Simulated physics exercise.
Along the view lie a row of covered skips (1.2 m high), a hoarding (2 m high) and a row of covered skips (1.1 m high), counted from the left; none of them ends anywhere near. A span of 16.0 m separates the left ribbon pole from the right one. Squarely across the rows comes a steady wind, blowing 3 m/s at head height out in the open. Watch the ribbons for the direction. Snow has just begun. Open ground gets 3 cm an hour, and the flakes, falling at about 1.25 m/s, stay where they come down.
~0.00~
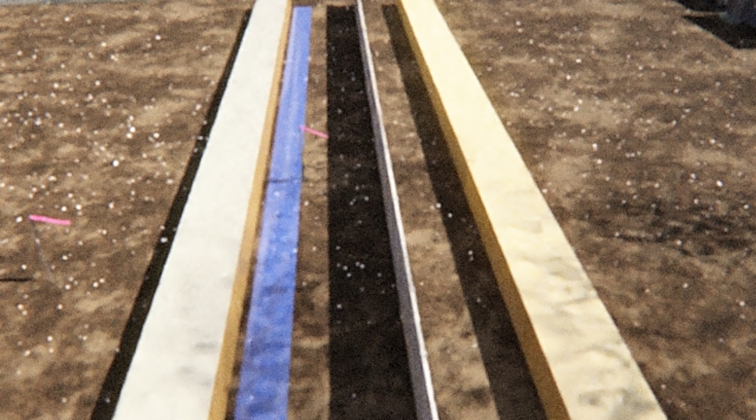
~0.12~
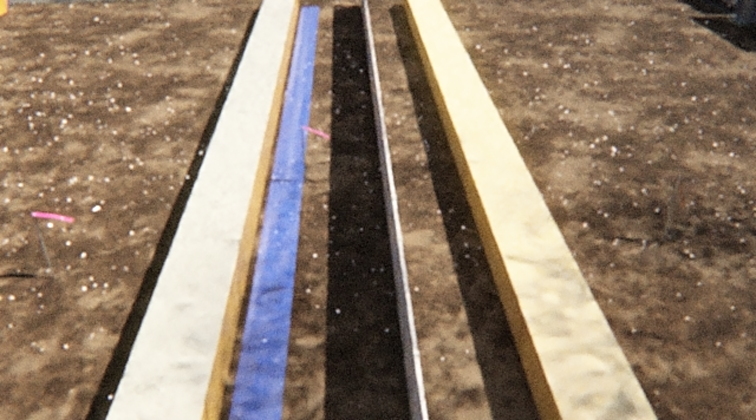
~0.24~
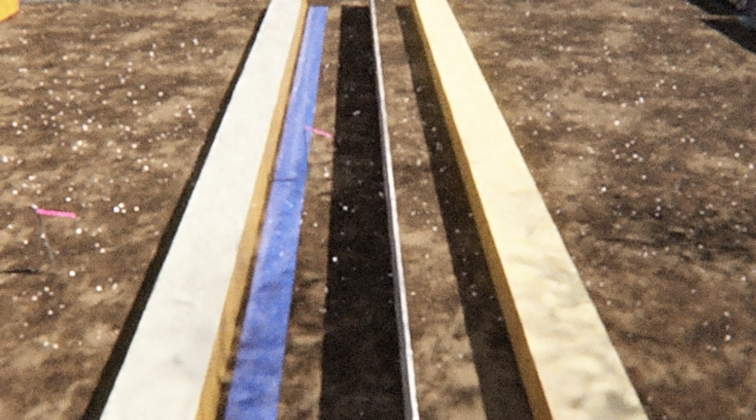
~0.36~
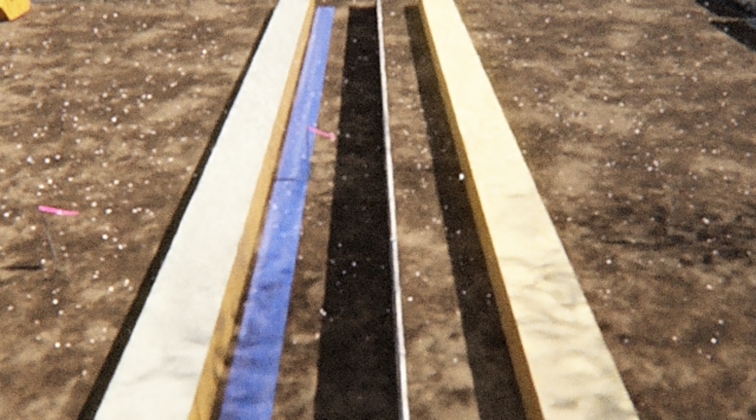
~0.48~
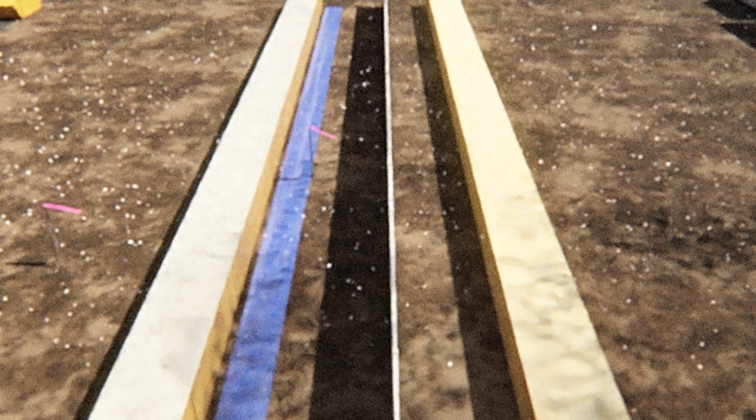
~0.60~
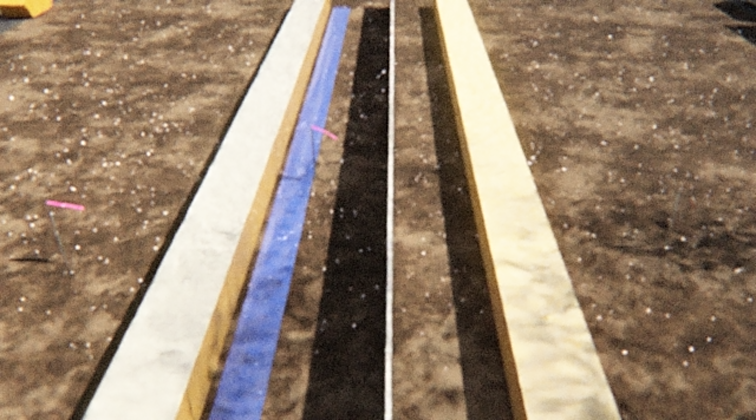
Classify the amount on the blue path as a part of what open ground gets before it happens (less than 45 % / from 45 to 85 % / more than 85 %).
The share is more than 85 %.
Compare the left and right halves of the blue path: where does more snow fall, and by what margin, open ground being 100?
Result: Right portion ahead by approx. 15 points.
10 minutes on, 5 mm on the blue path, 5 mm in the open.
30 minutes on, 15 mm on the blue path, 15 mm in the open.
60 minutes on, 30 mm on the blue path, 30 mm in the open, so the blue path has 99 % of the open amount; the left half of it has 91 %, the right half 106 %.
